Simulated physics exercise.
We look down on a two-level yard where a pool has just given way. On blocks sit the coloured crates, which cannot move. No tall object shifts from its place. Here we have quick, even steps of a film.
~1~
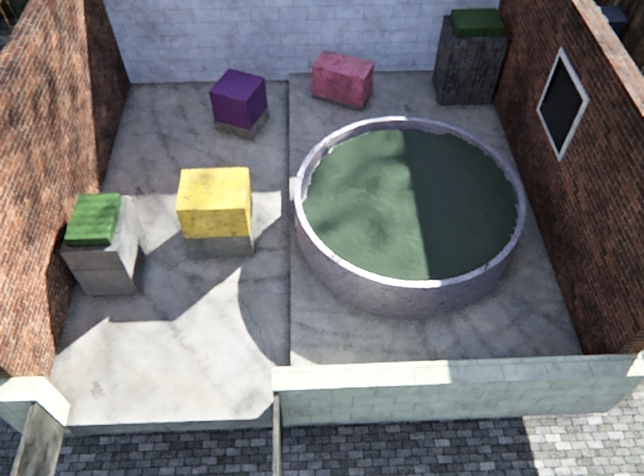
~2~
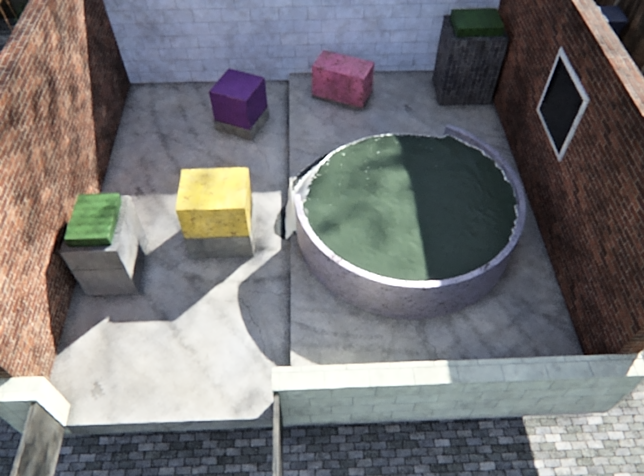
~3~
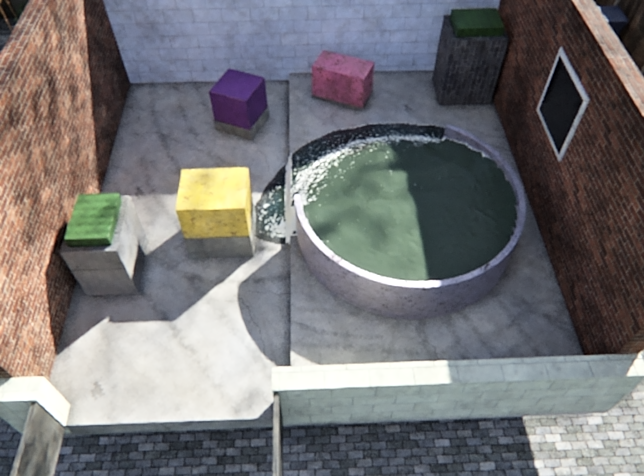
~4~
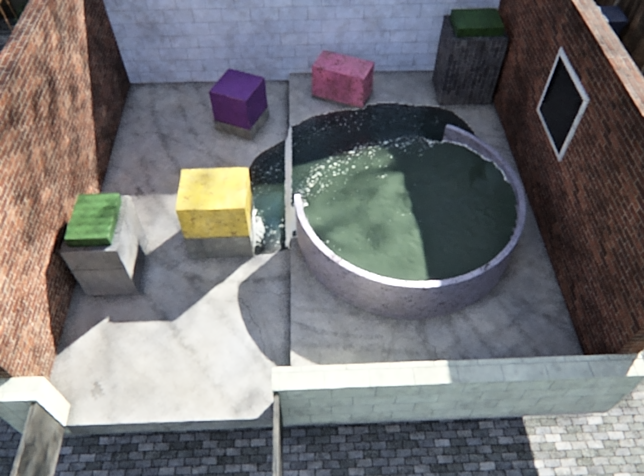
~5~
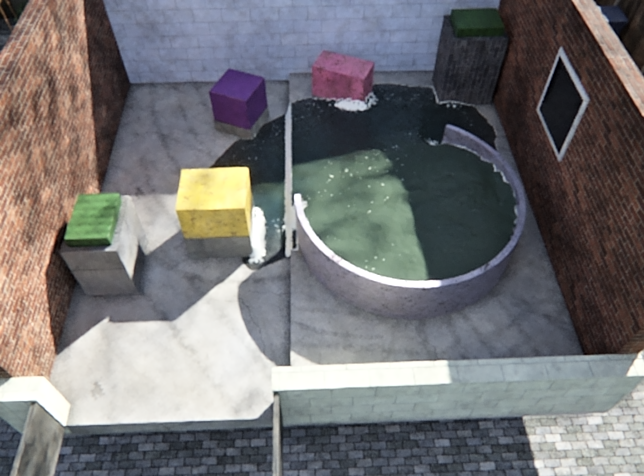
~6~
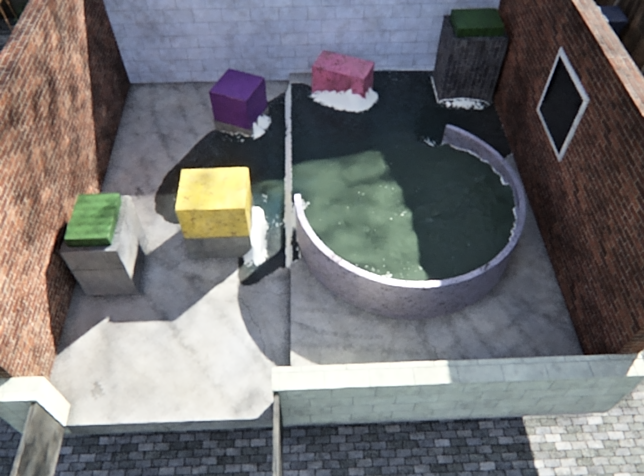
The video shows a round pool in a walled yard giving way on its far side, with dark water pouring through the gap and spreading across the paving around the yellow, purple and pink crates, which stay in place.
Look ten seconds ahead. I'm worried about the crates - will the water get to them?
The purple crate is not missed by the water this time; the yellow crate is missed by the water this time; the pink crate is not missed by the water this time.
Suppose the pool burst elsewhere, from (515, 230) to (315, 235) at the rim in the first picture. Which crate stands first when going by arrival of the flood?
That would be the one in yellow, reached first.
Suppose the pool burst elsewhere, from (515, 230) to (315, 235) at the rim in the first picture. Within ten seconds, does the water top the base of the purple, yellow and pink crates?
Crate by crate: Purple - left alone; yellow - left alone; pink - hit.
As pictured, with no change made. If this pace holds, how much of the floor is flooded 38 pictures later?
Estimate: Some 95 in a hundred.
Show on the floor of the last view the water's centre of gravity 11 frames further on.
Near (331, 161).
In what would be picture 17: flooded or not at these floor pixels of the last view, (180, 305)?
Result for the point: Unwetted.
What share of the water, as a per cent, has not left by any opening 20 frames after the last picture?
About 100 per cent.
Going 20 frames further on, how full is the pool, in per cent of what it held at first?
My figure is about 26 in a hundred.
A moment on, water covers 50 % of the floor; the purple crate water round its plinth, the yellow crate water round its plinth, the pink crate water round its plinth.
Next, water covers 60 % of the floor; the purple crate water round its plinth, the yellow crate water round its plinth, the pink crate water round its plinth.
Then, water covers 65 % of the floor; the purple crate water round its plinth, the yellow crate water round its plinth, the pink crate water round its plinth.
Later, water covers 95 % of the floor; the purple crate water round its plinth, the yellow crate water round its plinth, the pink crate water round its plinth.
In the end, water covers 100 % of the floor; the purple crate was topped, the yellow crate stayed above the water, the pink crate was topped.
